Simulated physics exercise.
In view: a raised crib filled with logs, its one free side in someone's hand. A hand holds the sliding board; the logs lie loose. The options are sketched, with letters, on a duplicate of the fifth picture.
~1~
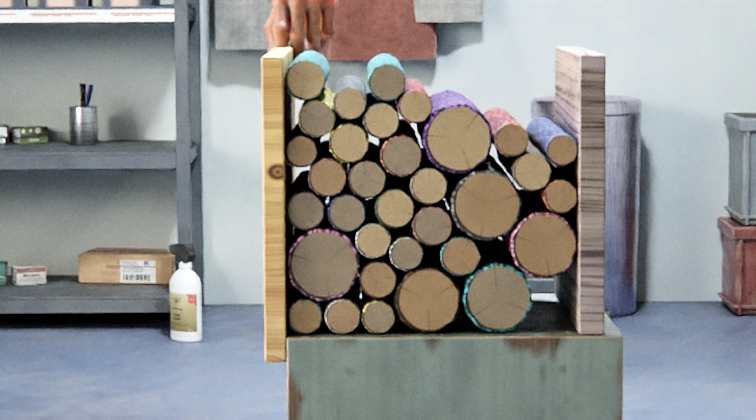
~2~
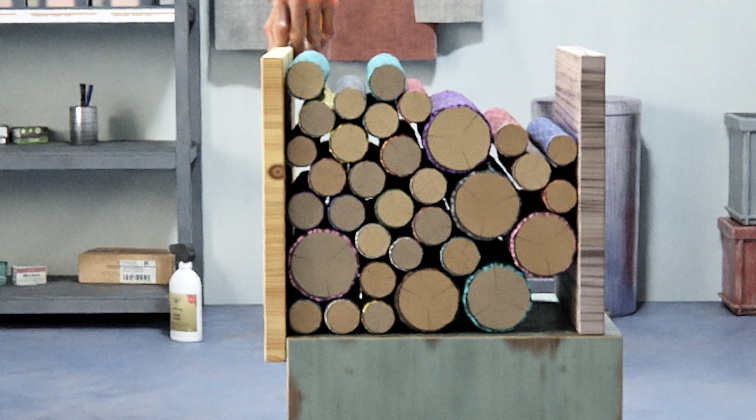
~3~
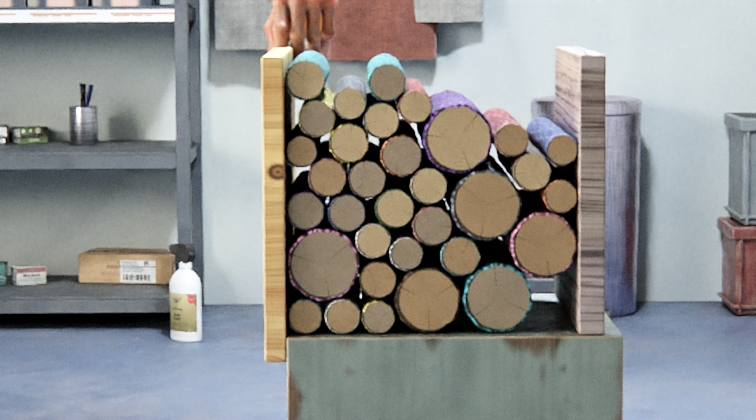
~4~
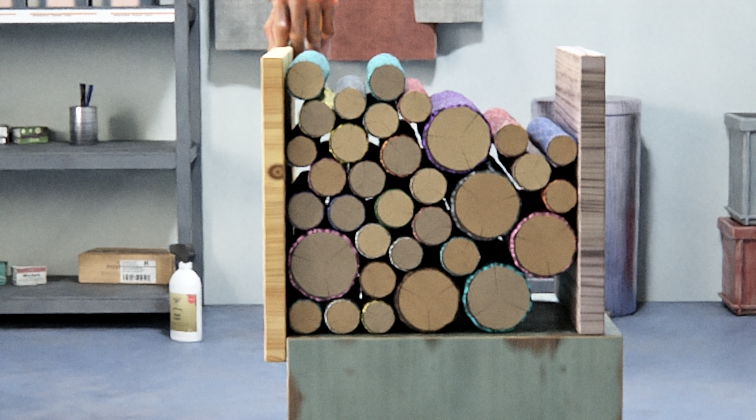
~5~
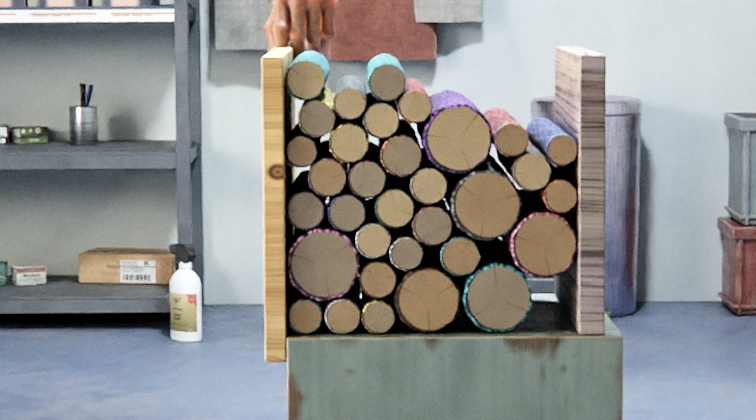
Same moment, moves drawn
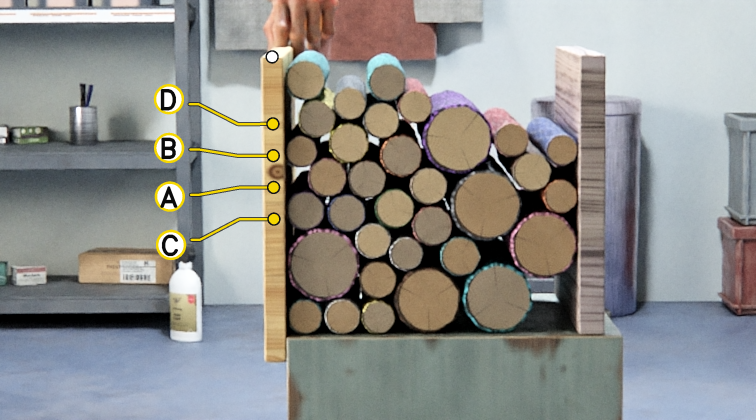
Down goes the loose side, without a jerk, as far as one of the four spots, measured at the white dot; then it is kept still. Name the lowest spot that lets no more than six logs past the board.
At most to C.
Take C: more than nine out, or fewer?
It loses fewer than nine.
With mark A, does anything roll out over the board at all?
Yes.
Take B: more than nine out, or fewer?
At B, fewer than nine.
On the marked copy, A at (273, 188); B at (273, 156); C at (274, 219); D at (273, 124); the white dot at (272, 57).
With C. Early on, top of the board (284, 129).
Further on, top of the board (285, 214).
At the end, top of the board (285, 218), five out over the board.
As for the rest, A three out over the board; B one out over the board; D none out over the board.
